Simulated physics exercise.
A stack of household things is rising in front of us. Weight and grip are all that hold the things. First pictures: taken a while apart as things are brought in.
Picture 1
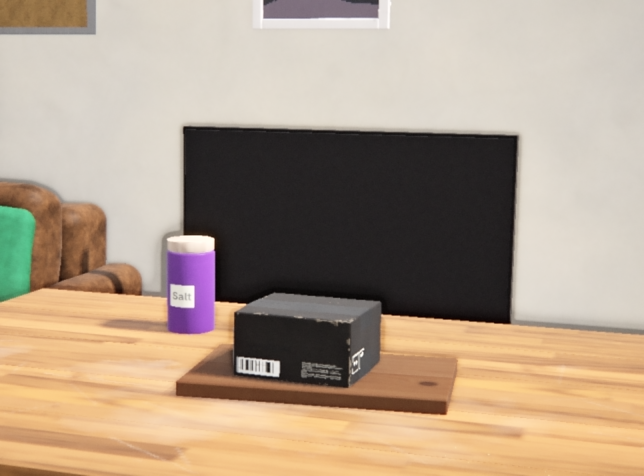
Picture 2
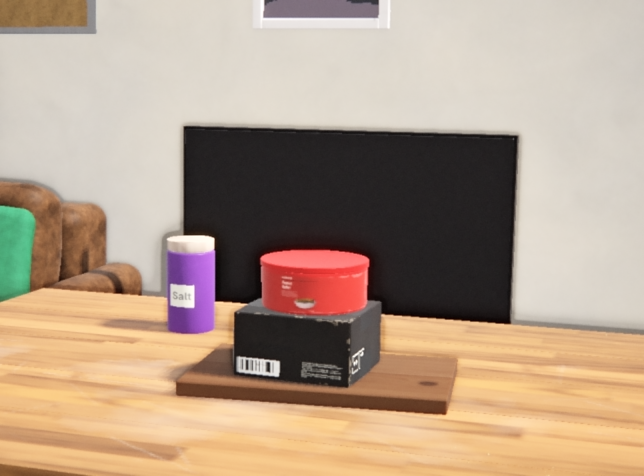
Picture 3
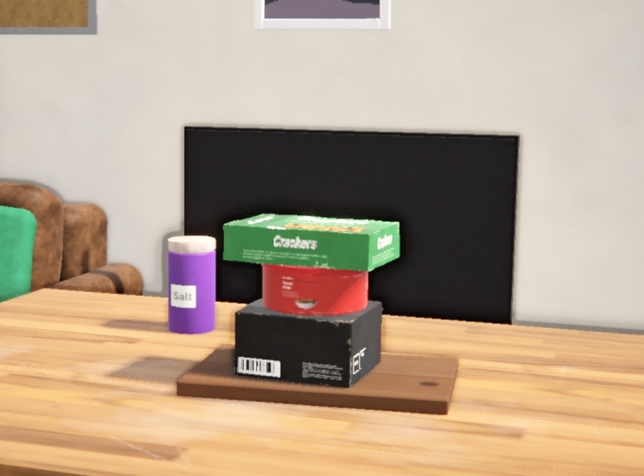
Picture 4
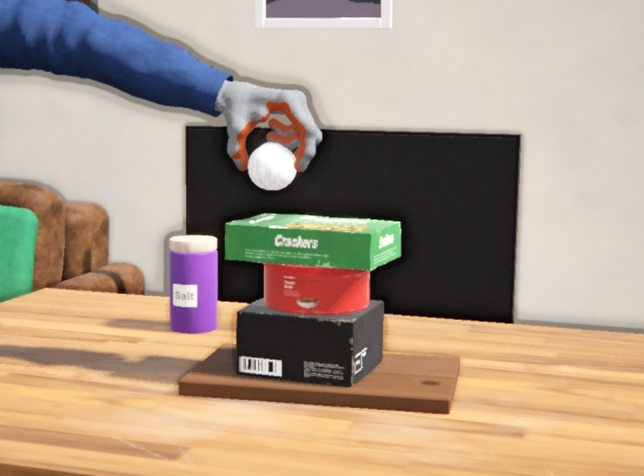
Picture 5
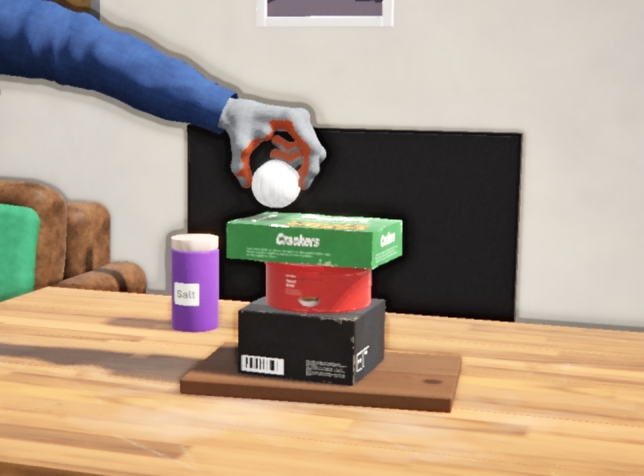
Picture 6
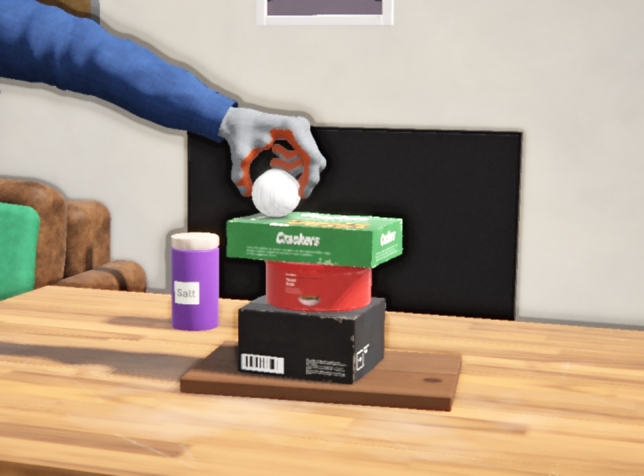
On a wooden table beside a purple salt jar, a red tub and then a green crackers box appeared on a black box, and a gloved hand lowered a white ball onto the crackers.
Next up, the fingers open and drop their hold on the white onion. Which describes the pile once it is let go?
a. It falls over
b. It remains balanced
b.
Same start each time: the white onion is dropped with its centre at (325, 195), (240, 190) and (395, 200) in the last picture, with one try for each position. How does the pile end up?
Stays standing; collapses; collapses.
Then, 0.20 s past the last view, nothing moves.
Then, 0.50 s past the last view, white onion resting near (276, 194).
Finally, all 6 still in place. Final places as the last picture's camera would see them, white onion near (275, 194). The pile stays up.
